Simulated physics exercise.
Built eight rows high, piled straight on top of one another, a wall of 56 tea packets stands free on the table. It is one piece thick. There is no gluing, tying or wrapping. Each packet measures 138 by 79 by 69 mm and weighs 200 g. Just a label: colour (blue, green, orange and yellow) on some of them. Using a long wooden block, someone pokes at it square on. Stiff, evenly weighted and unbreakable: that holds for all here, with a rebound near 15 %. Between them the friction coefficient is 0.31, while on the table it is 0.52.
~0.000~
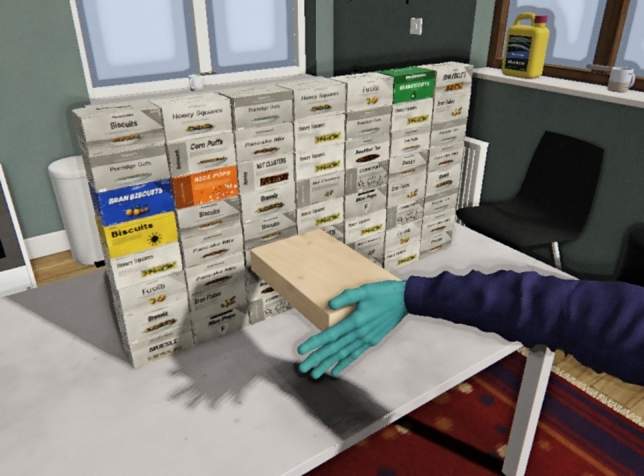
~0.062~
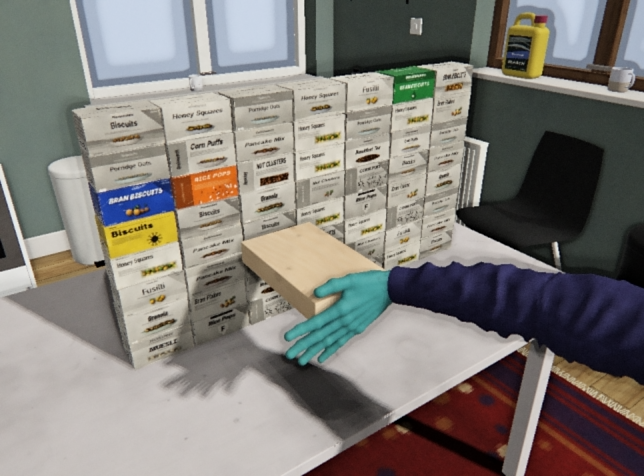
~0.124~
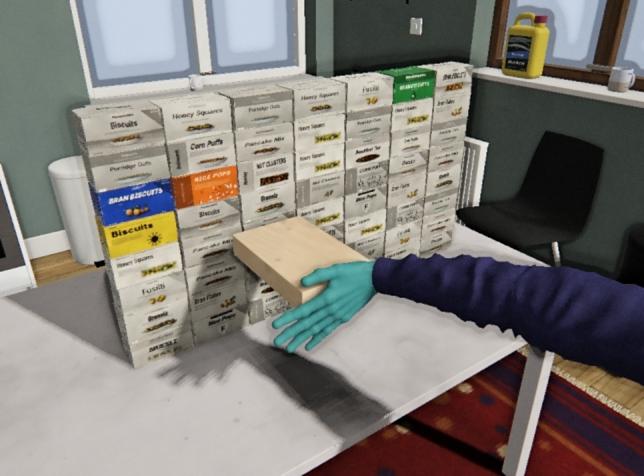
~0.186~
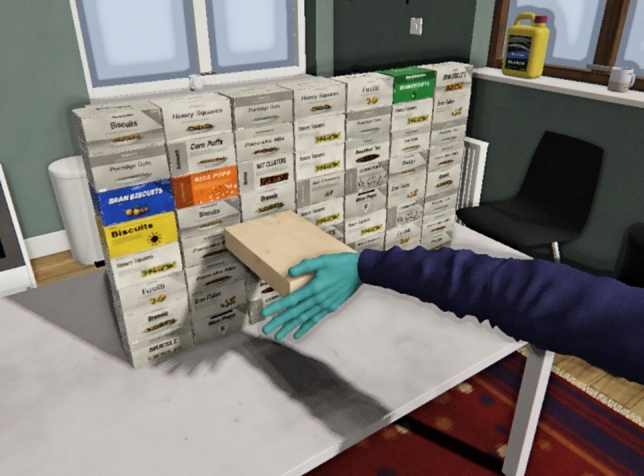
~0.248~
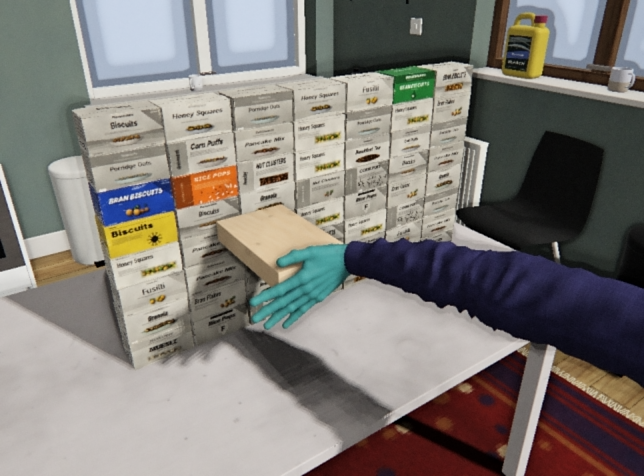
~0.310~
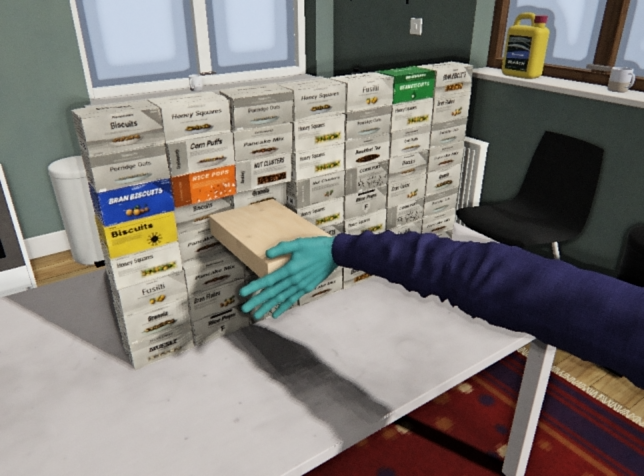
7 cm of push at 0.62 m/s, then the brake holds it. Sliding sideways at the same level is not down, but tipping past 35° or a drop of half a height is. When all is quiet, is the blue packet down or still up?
It remains up.
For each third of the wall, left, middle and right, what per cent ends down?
In percent, the thirds read 50 on the left, 30 in the middle and 0 on the right.
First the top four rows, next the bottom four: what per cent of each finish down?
From above it's 30%, from below it's 30%.
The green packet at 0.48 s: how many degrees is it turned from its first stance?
I'd estimate close to 0°.
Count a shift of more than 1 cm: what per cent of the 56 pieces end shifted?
It works out to 30 percent.
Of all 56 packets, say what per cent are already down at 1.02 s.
30 %.
Around 0.48 s, 3 of the 56 packets down; blue packet unmoved; orange packet tipped 32°.
Around 0.66 s, 10 of the 56 packets down; blue packet displaced 14 mm; orange packet tipped 63°, 15 cm lower.
Around 1.02 s, 16 of the 56 packets down; blue packet displaced 14 mm; orange packet tipped 68°, 33 cm lower.
Finally (1.5 s), 16 of the 56 packets down; blue packet displaced 15 mm; orange packet tipped 10°, 1.08 m lower; yellow packet displaced 6 mm. Seen by the last camera, middles, blue packet near (125, 198), orange packet near (158, 387).
